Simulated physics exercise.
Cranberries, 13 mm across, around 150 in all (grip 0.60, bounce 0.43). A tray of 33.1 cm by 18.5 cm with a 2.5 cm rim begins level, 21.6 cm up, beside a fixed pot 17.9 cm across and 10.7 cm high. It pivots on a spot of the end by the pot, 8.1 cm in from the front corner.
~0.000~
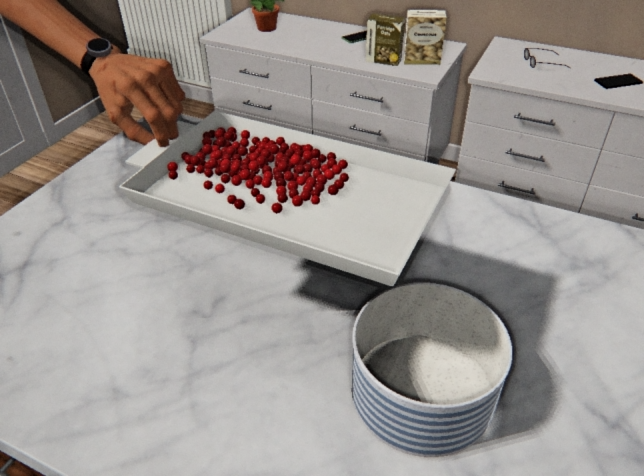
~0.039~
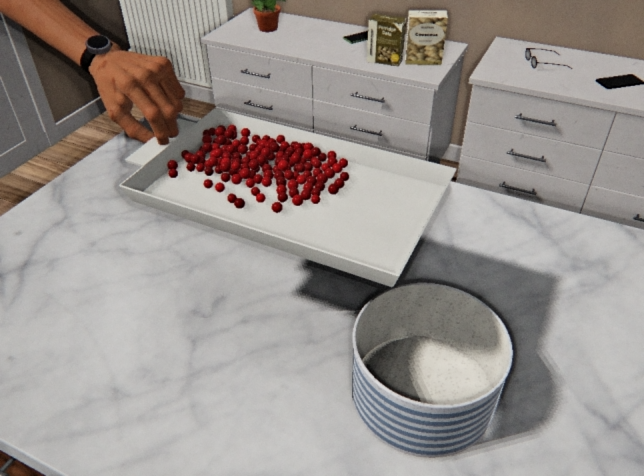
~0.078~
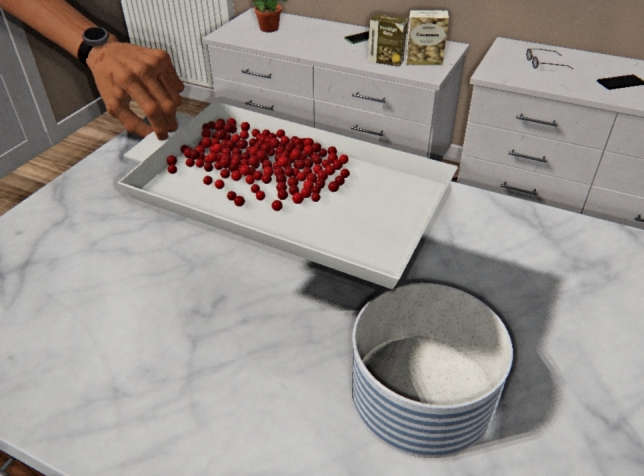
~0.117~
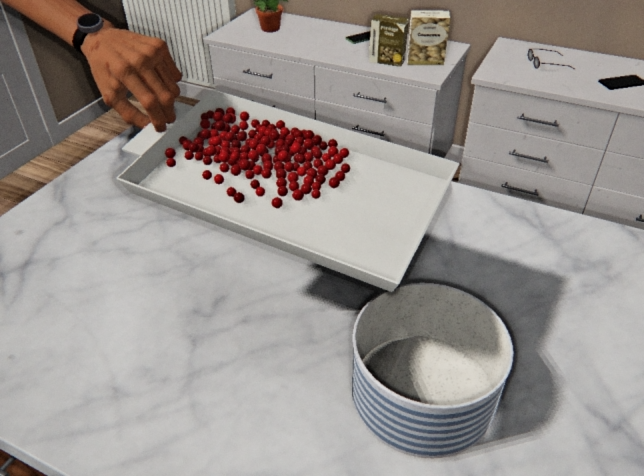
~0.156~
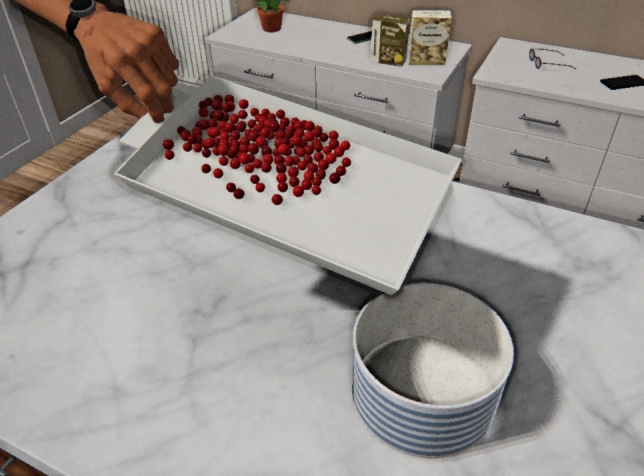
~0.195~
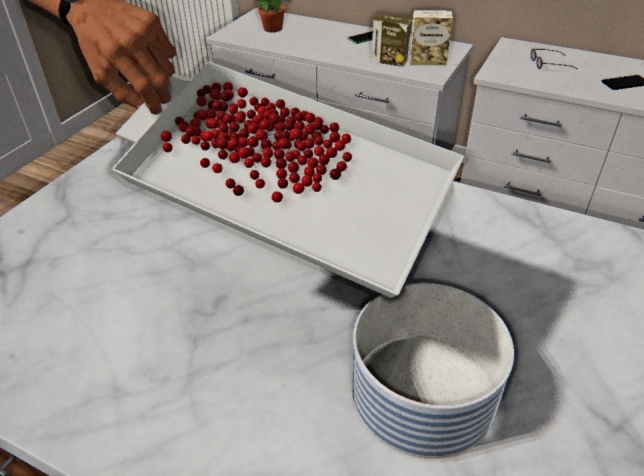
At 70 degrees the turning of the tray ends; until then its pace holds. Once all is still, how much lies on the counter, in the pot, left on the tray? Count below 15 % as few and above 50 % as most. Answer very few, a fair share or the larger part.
Counter: A fair share, pot: A fair share, tray: A fair share.
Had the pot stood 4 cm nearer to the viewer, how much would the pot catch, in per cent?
It would be near 50 per cent.
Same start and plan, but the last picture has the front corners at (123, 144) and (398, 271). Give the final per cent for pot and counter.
Pot 35, counter 10.
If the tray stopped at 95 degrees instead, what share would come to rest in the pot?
It would be near 55 per cent.
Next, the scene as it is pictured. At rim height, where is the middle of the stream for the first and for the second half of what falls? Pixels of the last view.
First near (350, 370), later near (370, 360).
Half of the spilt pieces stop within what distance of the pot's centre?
Roughly 18 cm.
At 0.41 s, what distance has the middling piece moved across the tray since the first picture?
Roughly 3 cm.
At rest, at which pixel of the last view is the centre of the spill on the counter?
At about (344, 469).
After 0.41 s, tilt 44 degrees; the tray holds 100 %, the pot 0 %.
Then, at 0.56 s, tilt 63 degrees; the tray holds 100 %, the pot 0 %.
After 0.83 s, tilt 70 degrees; the tray holds 45 %, the pot 20 %.
In the end, at 2.5 s, counter 35 %, pot 35 %, tray 25 %.
